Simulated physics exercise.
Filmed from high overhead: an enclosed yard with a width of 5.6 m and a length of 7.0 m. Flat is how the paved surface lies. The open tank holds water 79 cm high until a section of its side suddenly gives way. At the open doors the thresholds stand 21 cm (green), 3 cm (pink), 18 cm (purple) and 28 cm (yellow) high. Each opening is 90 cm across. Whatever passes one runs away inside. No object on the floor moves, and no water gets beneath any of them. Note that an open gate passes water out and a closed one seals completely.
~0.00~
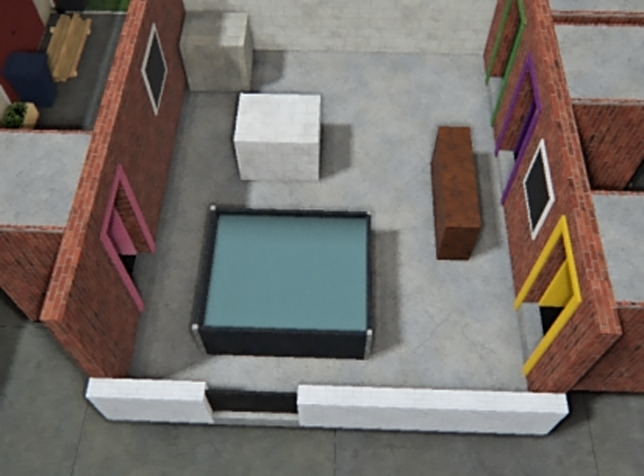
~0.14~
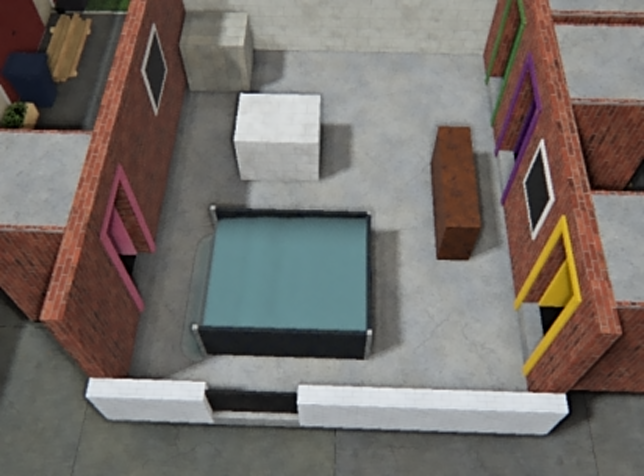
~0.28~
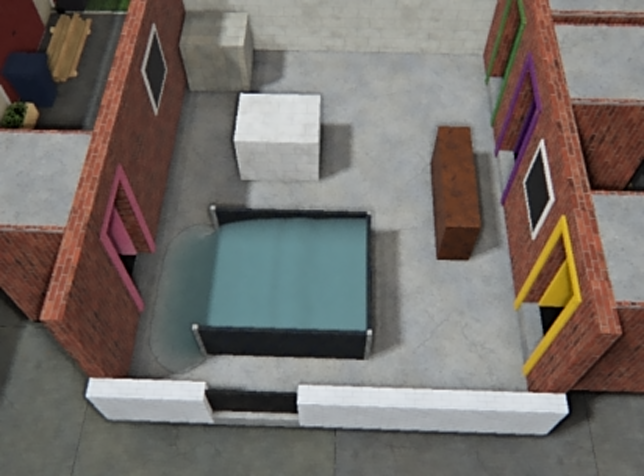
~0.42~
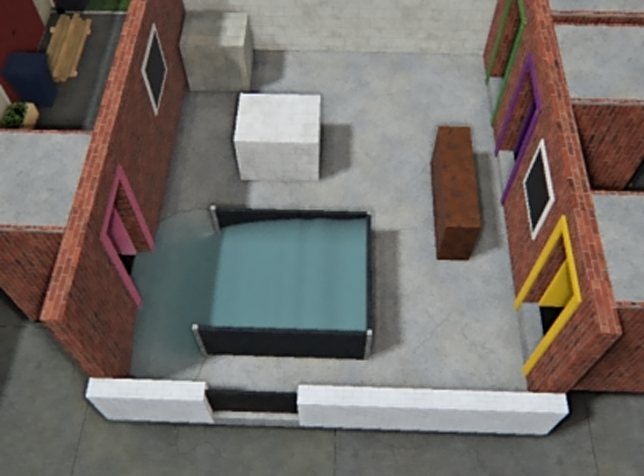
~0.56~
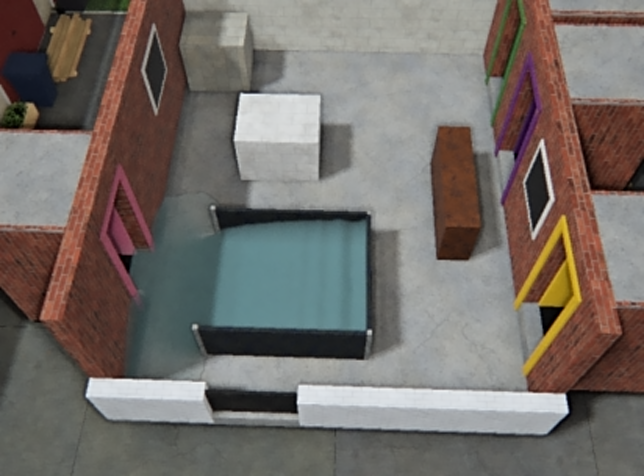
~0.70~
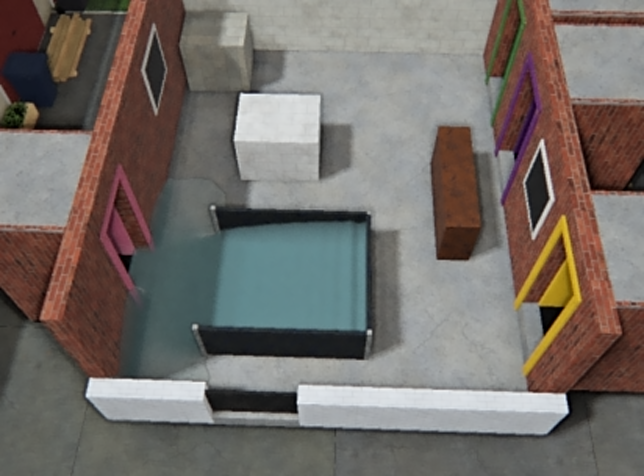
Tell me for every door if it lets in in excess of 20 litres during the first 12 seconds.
Green door: Within the allowance; pink door: Beyond the allowance; purple door: Within the allowance; yellow door: Within the allowance.
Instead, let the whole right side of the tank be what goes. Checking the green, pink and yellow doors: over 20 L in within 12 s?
Green short, pink beyond, yellow beyond.
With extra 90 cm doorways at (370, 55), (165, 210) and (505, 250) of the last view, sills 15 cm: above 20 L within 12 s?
In that order: Short of it, beyond it, short of it.
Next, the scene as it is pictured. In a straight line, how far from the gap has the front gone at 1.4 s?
4.0 m.
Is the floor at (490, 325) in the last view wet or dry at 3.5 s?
Looks like it's submerged.
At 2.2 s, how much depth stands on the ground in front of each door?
Door by door in cm, green shows 0, pink shows 36, purple shows 0, yellow shows 0.
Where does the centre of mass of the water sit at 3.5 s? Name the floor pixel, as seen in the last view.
The water's centre is around (265, 269).
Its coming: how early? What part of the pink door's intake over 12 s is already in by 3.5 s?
Estimate: Around 80 per cent.
After 1.4 s water covers 20 % of the floor and is deepest (60 cm) near (125, 396); green door not reached, pink door 45 cm at the sill, 422 L in, purple door not reached, yellow door not reached.
After 2.2 s water covers 30 % of the floor and is deepest (45 cm) near (125, 396); green door not reached, pink door 36 cm at the sill, 767 L in, purple door not reached, yellow door not reached.
After 3.5 s water covers 50 % of the floor and is deepest (36 cm) near (530, 410); green door not reached, pink door 20 cm at the sill, 1039 L in, purple door not reached, yellow door 17 cm at the sill, 0 L in.
After 7.0 s water covers 90 % of the floor and is deepest (18 cm) near (487, 85); green door 9 cm at the sill, 0 L in, pink door 9 cm at the sill, 1214 L in, purple door 6 cm at the sill, 0 L in, yellow door 8 cm at the sill, 0 L in.
After 12.0 s water covers 100 % of the floor and is deepest (10 cm) near (231, 115); green door 5 cm at the sill, 0 L in, pink door 6 cm at the sill, 1283 L in, purple door 6 cm at the sill, 0 L in, yellow door 5 cm at the sill, 0 L in.
